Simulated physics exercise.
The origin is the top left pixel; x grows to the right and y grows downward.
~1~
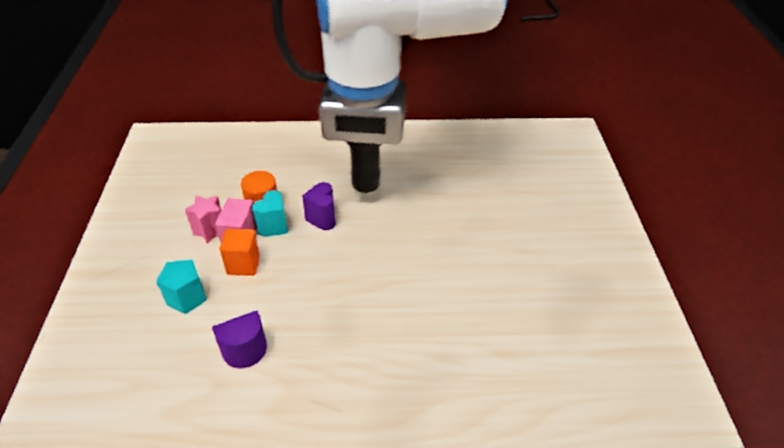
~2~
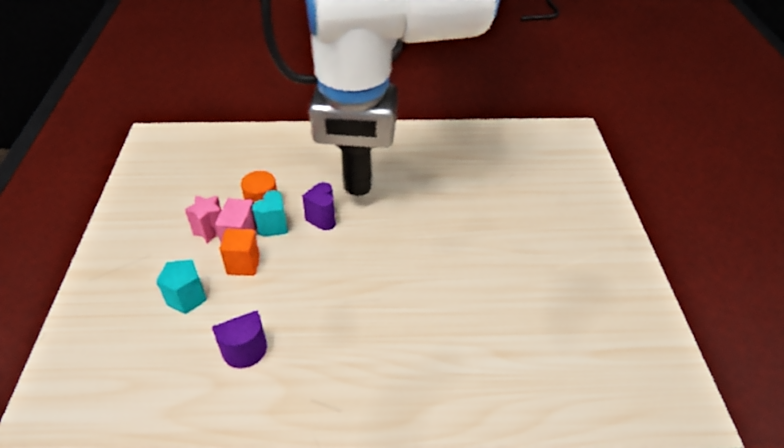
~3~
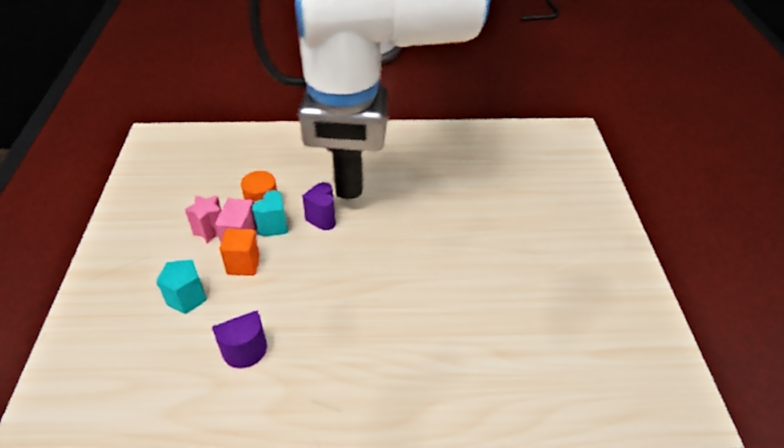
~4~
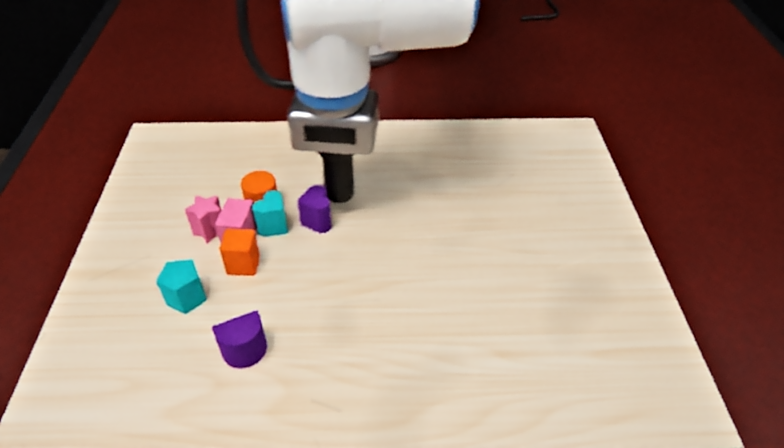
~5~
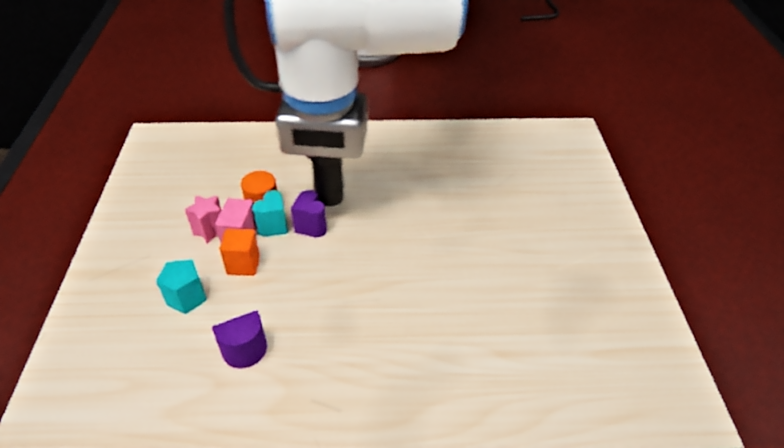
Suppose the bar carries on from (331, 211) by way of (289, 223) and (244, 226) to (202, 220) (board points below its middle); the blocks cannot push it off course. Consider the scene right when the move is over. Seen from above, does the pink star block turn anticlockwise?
No, that is not what happens.
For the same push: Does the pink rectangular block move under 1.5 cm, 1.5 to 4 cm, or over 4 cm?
Once the path is done, the pink rectangular block lies more than 4 cm from its present place.
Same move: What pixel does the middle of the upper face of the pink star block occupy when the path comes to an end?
It ends at (168, 209).
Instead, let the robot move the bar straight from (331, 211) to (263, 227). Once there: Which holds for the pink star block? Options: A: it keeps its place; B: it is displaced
The answer is B.
The first path, step by step. One third of the way, bar at (286, 209); pink star block at (193, 206), turned 20° clockwise; pink rectangular block at (220, 215), turned 15° anticlockwise; turquoise heart block at (253, 208), turned 35° clockwise; purple heart block at (289, 216), turned 80° anticlockwise.
Two thirds of the way, bar at (240, 212); pink star block at (171, 208), turned 55° clockwise; pink rectangular block at (183, 229); turquoise heart block at (216, 219), turned 20° anticlockwise; purple heart block at (288, 216), turned 80° anticlockwise.
At the end, bar at (198, 206); pink star block at (168, 209), turned 50° clockwise; pink rectangular block at (177, 232); turquoise heart block at (210, 219), turned 65° anticlockwise; purple heart block at (288, 216), turned 80° anticlockwise.
